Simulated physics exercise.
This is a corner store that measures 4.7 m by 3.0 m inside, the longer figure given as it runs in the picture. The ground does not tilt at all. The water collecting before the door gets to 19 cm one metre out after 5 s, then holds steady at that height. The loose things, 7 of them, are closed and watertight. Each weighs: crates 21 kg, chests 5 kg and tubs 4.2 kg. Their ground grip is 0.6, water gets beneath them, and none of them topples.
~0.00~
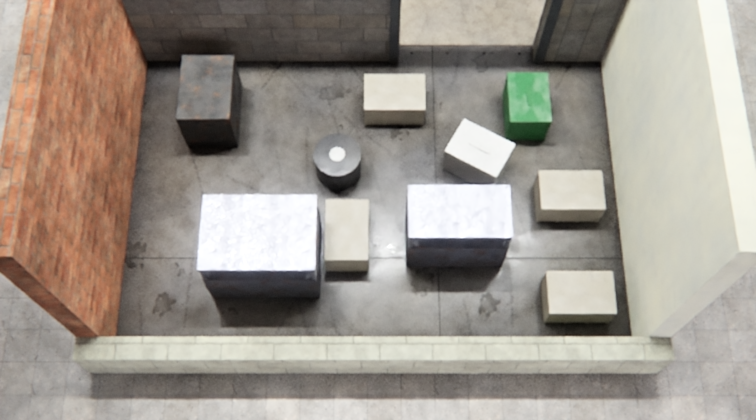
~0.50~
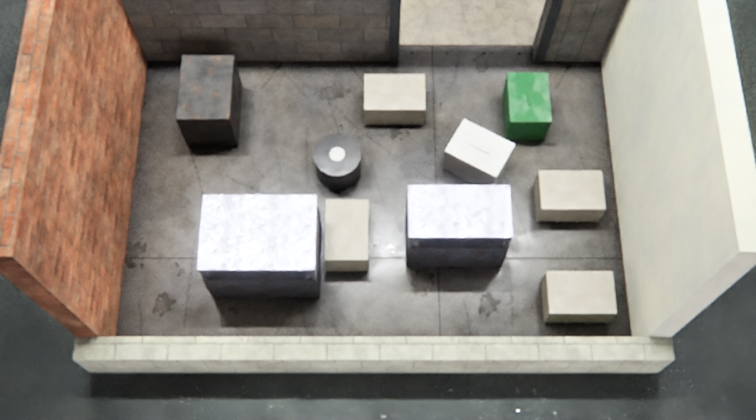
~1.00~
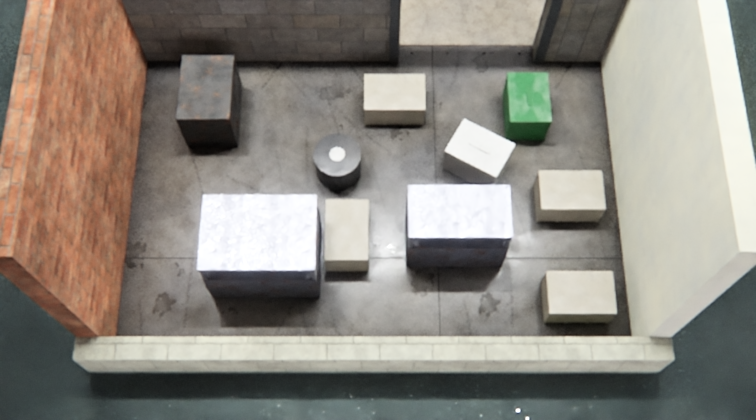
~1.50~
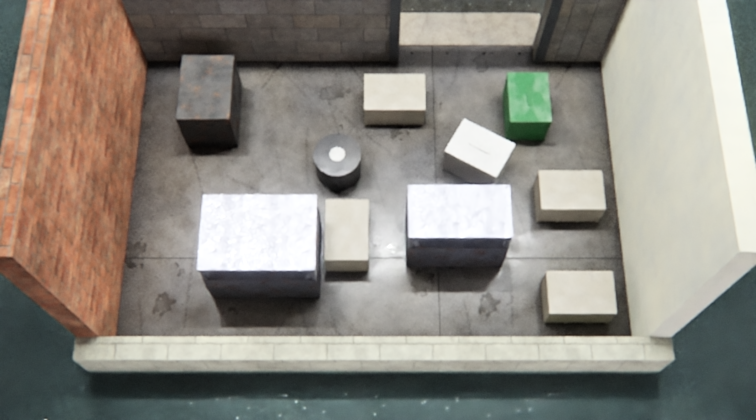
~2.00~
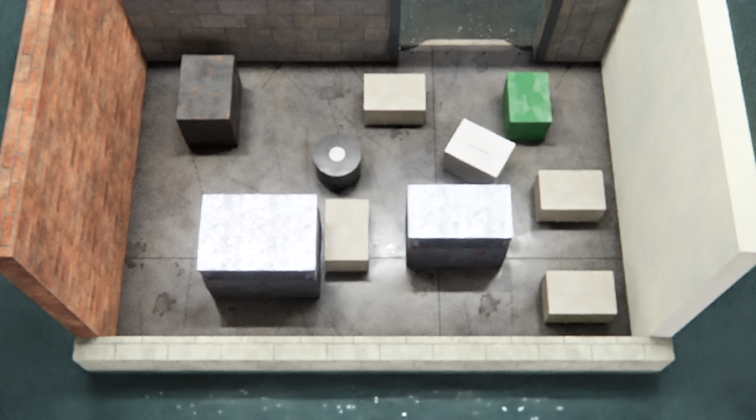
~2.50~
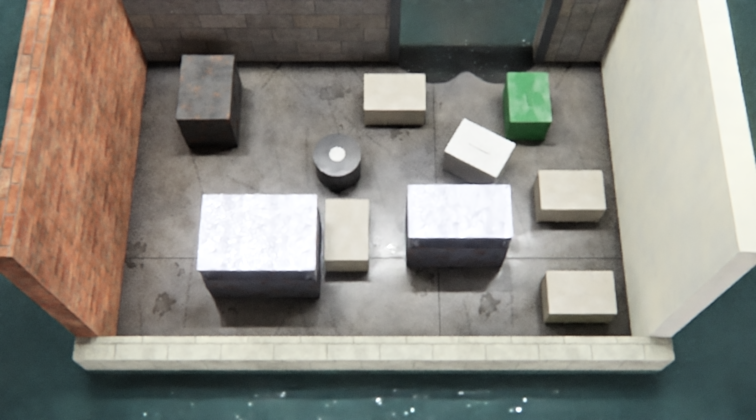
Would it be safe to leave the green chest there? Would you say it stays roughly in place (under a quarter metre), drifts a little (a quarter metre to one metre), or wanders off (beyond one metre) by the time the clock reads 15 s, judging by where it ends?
I would say it drifts a little.
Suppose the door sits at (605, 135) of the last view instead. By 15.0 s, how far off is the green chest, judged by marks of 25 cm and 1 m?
Then the green chest ends far away.
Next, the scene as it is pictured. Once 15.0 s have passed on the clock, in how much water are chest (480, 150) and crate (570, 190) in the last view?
I'd estimate 15 cm for the first and 16 cm for the second.
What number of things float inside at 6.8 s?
That would be 3 of them.
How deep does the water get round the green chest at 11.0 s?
Somewhere close to 10 cm.
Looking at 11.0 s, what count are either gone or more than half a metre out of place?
Count: 6.
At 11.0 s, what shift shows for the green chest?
About 60 cm out of place.
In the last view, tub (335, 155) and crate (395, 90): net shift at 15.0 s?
Net displacement, in order: 100 cm; 50 cm.
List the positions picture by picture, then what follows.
In the first picture, the green chest at (529, 97) rests on the ground; water covers 0.0 m2; 0 of 7 have shifted.
In the second picture, the green chest at (529, 97) rests on the ground; 0.0 m2 under water; 0 of 7 have shifted.
In the third picture, the green chest at (529, 97), on the bottom; water covers 0.0 m2; 0 of 7 have shifted.
In the fourth picture, the green chest at (529, 97), on the bottom; water covers 0.0 m2; 0 of 7 have shifted.
In the fifth picture, the green chest at (529, 97) rests on the ground; 0.0 m2 under water; 0 of 7 have shifted.
In the sixth picture, the green chest at (529, 97), on the bottom; 0.2 m2 under water; 0 of 7 have shifted.
After 3.5 s the green chest is near (530, 97), 0.0 m from its start, aground; 0 afloat.
After 6.8 s the green chest is near (597, 92), 0.6 m from its start, afloat; 3 afloat.
After 11.0 s the green chest is near (590, 133), 0.7 m from its start, afloat; 5 afloat.
After 15.0 s the green chest is near (561, 160), 0.8 m from its start, afloat; 7 afloat.
